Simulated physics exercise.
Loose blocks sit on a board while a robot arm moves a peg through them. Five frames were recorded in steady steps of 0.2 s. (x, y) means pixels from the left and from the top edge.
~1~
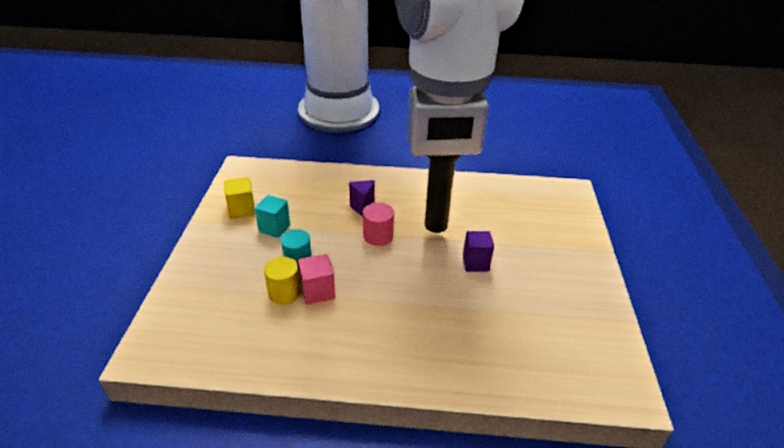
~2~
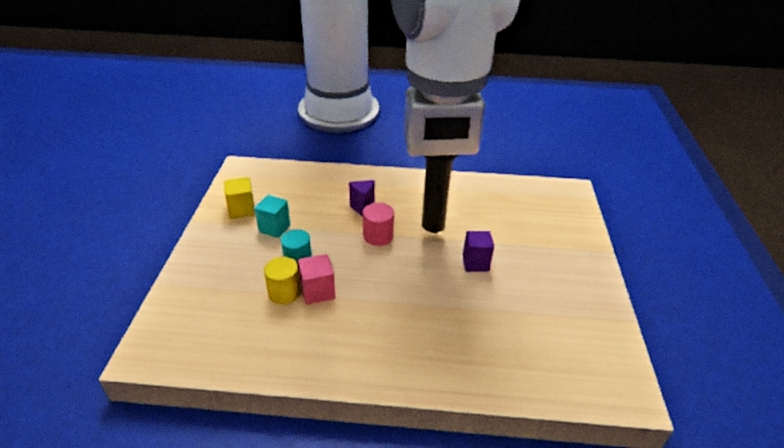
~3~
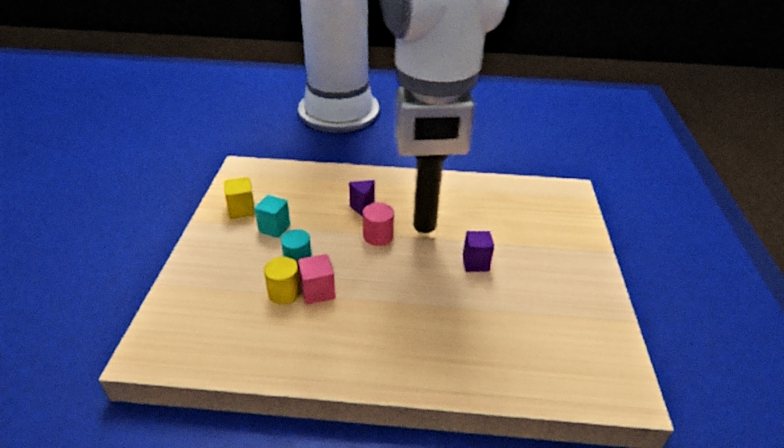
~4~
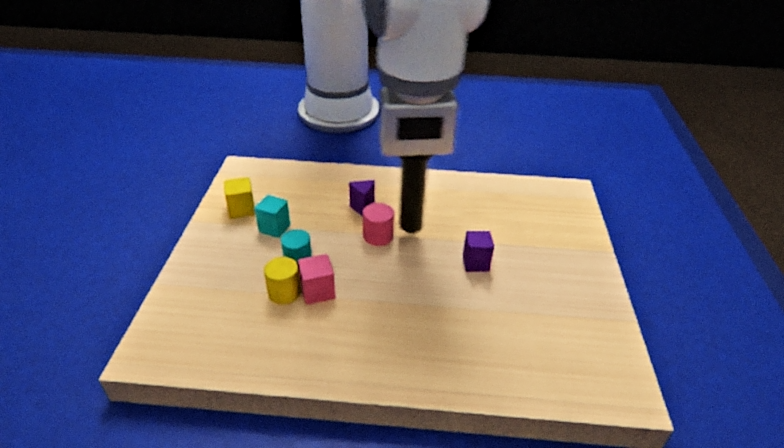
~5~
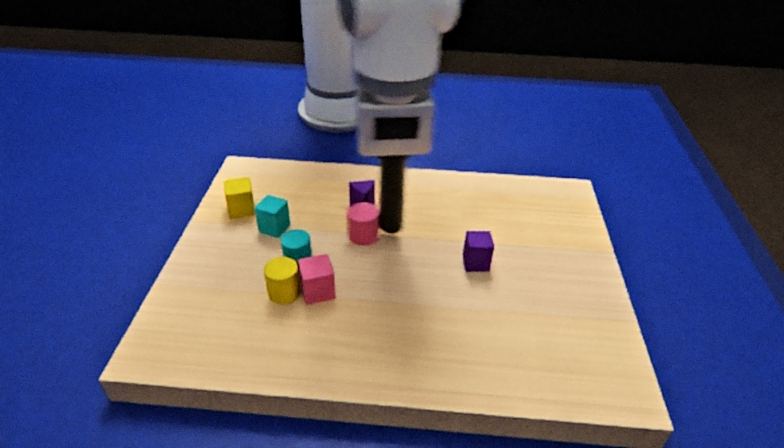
A robot arm holding a black peg slides leftward over a pale wooden board on a blue surface, seen from above the front edge by a camera that stays still. Yellow, turquoise and pink blocks sit toward the left, with a purple block behind the pink cylinder and another at right. The peg moves slowly, then faster, and pushes the pink cylinder slightly left while the other blocks stay put.
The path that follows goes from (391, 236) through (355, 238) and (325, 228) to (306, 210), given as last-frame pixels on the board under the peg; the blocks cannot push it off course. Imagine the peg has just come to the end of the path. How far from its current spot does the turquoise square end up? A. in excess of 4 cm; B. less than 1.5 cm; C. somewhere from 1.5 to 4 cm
The one that fits is C, somewhere from 1.5 to 4 cm.
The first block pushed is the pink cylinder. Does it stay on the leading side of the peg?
Beside or behind, I predict.
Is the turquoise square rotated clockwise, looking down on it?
No.
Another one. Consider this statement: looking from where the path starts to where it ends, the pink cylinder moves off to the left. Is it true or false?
That is true.
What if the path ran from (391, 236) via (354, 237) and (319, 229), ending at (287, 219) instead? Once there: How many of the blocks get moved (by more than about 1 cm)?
The number will come to 2.
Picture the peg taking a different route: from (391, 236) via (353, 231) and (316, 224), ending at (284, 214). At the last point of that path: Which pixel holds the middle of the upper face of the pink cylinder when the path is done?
About (287, 212).
What follows on the original path. One third of the way, peg at (355, 227); pink cylinder at (327, 210).
Two thirds of the way, peg at (324, 217); turquoise square at (265, 203); pink cylinder at (295, 203).
At the end, peg at (305, 200); turquoise square at (251, 204), turned 40° anticlockwise; purple triangular piece still; pink cylinder at (279, 194).
